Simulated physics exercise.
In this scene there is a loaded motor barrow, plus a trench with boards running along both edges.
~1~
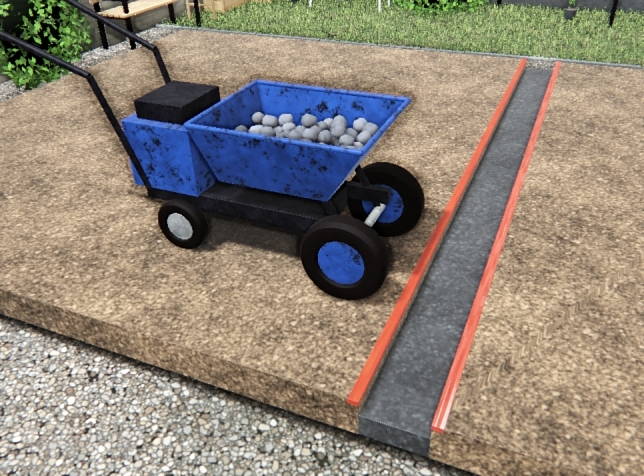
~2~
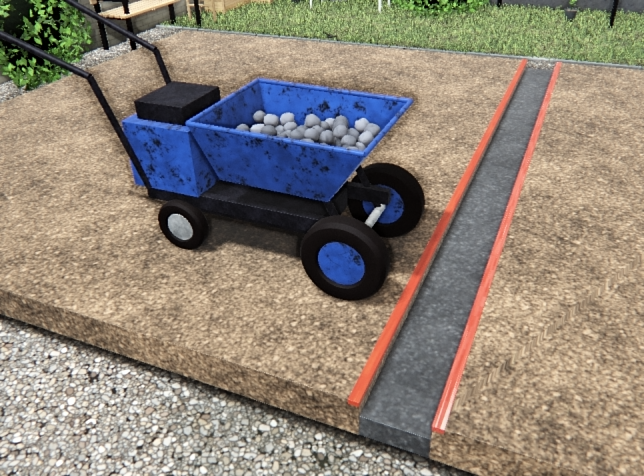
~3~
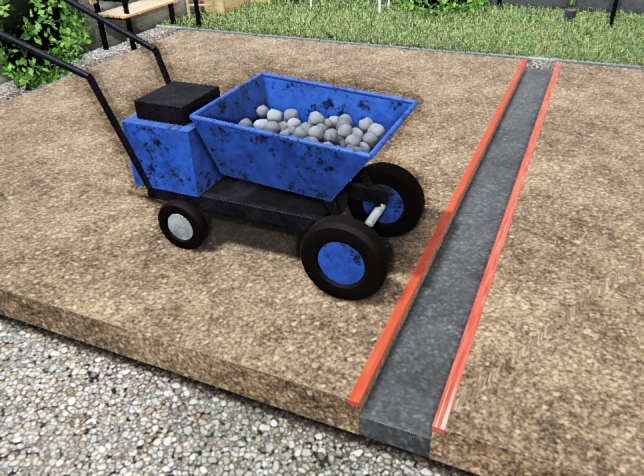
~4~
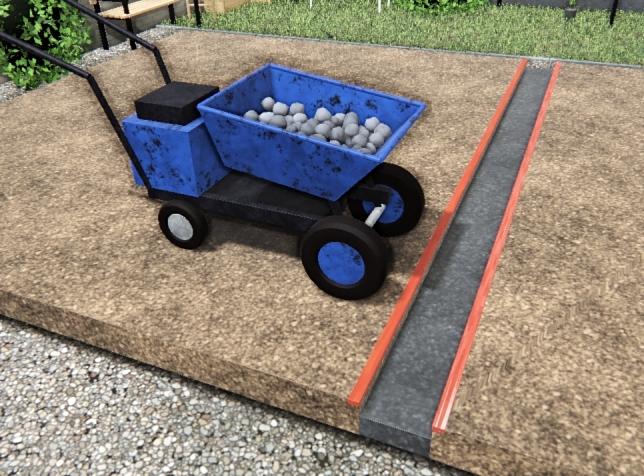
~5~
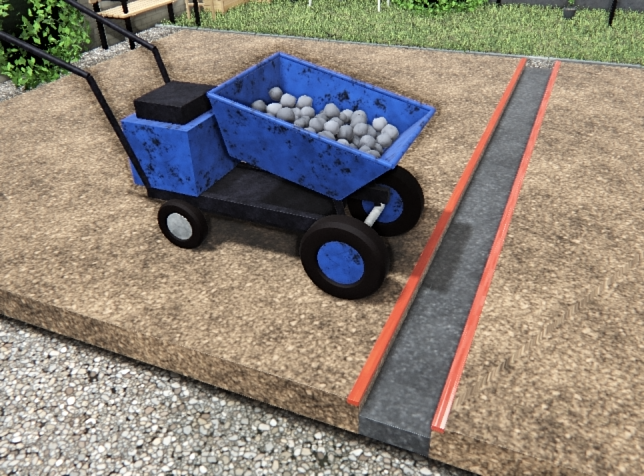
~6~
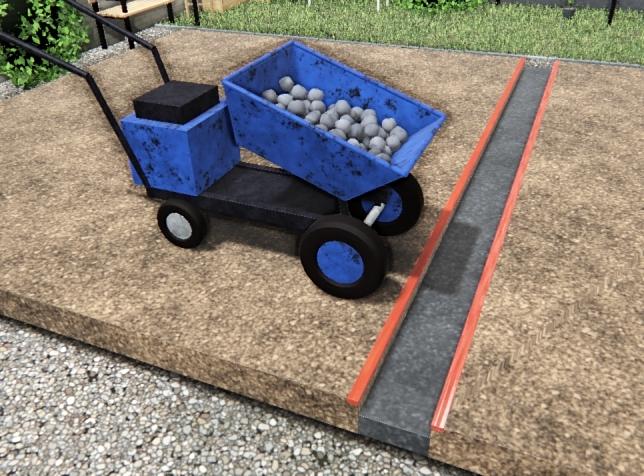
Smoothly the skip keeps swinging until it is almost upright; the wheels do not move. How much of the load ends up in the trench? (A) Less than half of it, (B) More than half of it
Less than half of it.
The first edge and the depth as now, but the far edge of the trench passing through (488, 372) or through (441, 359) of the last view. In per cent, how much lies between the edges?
Well, it'd be something like 40 per cent the first time and 10 per cent the second.
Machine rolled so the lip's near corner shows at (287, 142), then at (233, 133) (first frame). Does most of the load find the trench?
First the larger part, then below a half.
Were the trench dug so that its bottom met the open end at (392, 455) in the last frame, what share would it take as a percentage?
I'd guess close to 20 percent.
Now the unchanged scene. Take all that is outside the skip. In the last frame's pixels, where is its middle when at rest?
The centre settles at about (525, 288).
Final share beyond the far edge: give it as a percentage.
I'd say near 80 per cent, give or take.
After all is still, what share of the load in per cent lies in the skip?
Around 0 in a hundred.
Soon after the last picture, skip tipped steeply; all in the skip.
A little later, skip tipped steeply; nearly all in the skip; a stray few beyond it; a stray few falling.
Later still, skip tipped right over; about half in the skip; about half beyond it; a small part falling.
By the end, skip tipped right over; about a quarter in or heaped over the trench; most beyond it.
